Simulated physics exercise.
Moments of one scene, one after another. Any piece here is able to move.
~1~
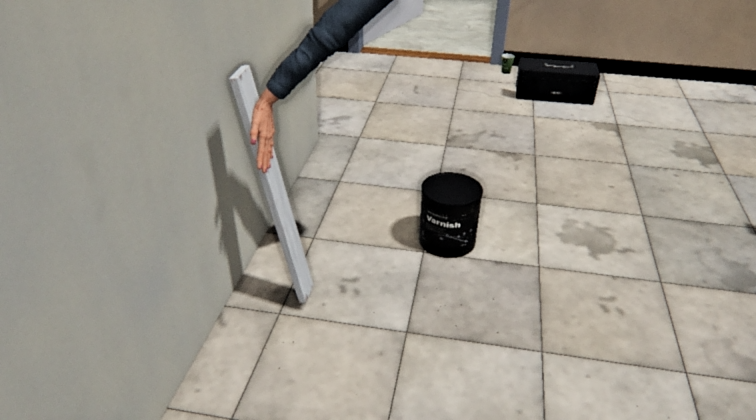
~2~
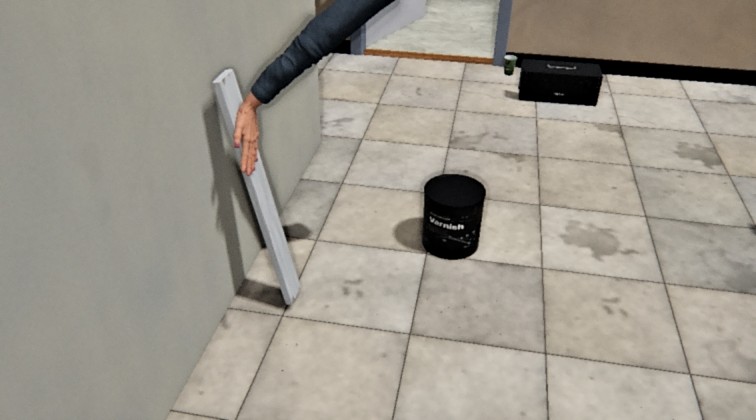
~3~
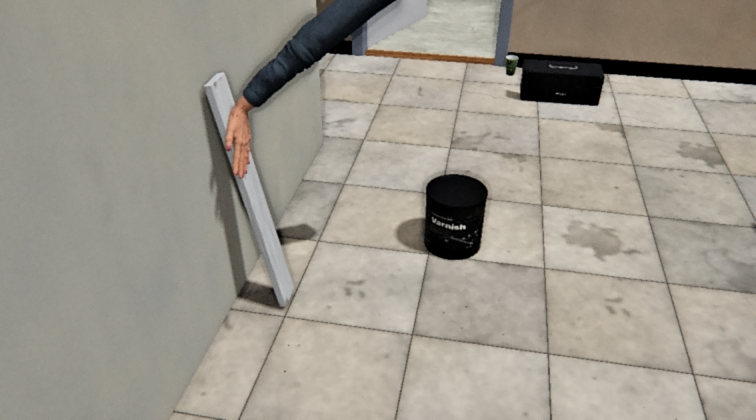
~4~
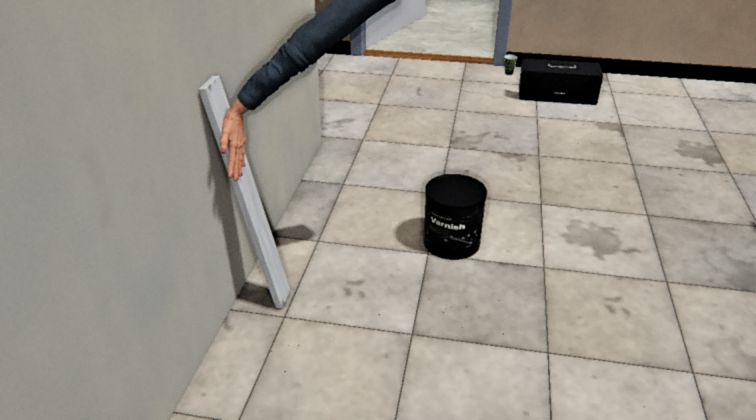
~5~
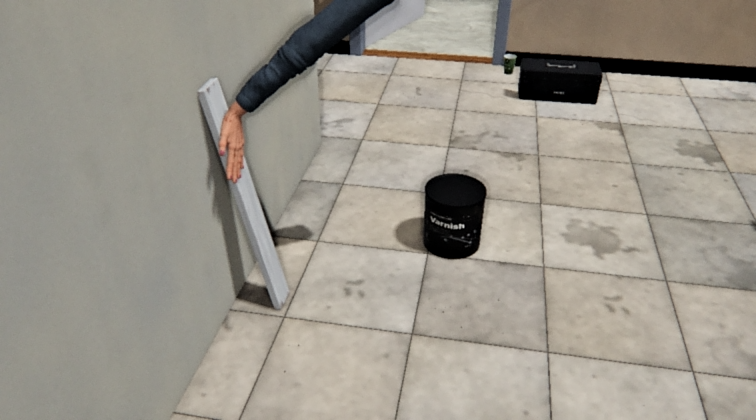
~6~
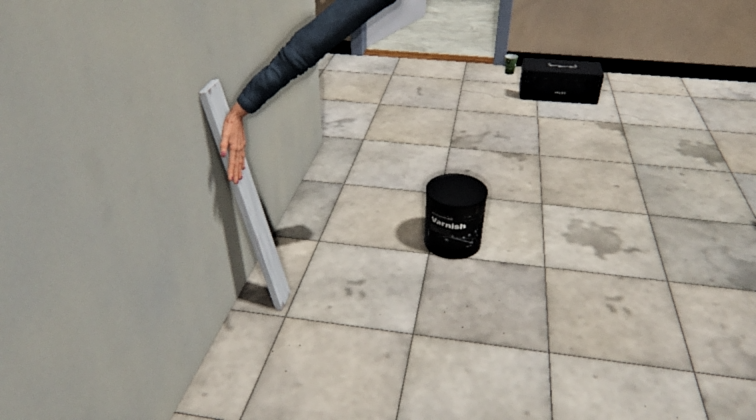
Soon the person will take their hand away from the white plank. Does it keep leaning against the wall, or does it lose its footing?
Turns out it is stable like that.
Then, 0.20 s later than the last frame, all is still.
Then, 0.50 s later than the last frame, white plank resting near (250, 205).
When it is over, both as before. End places, in pixels of the last picture, white plank near (250, 205). The plank remains leaning.
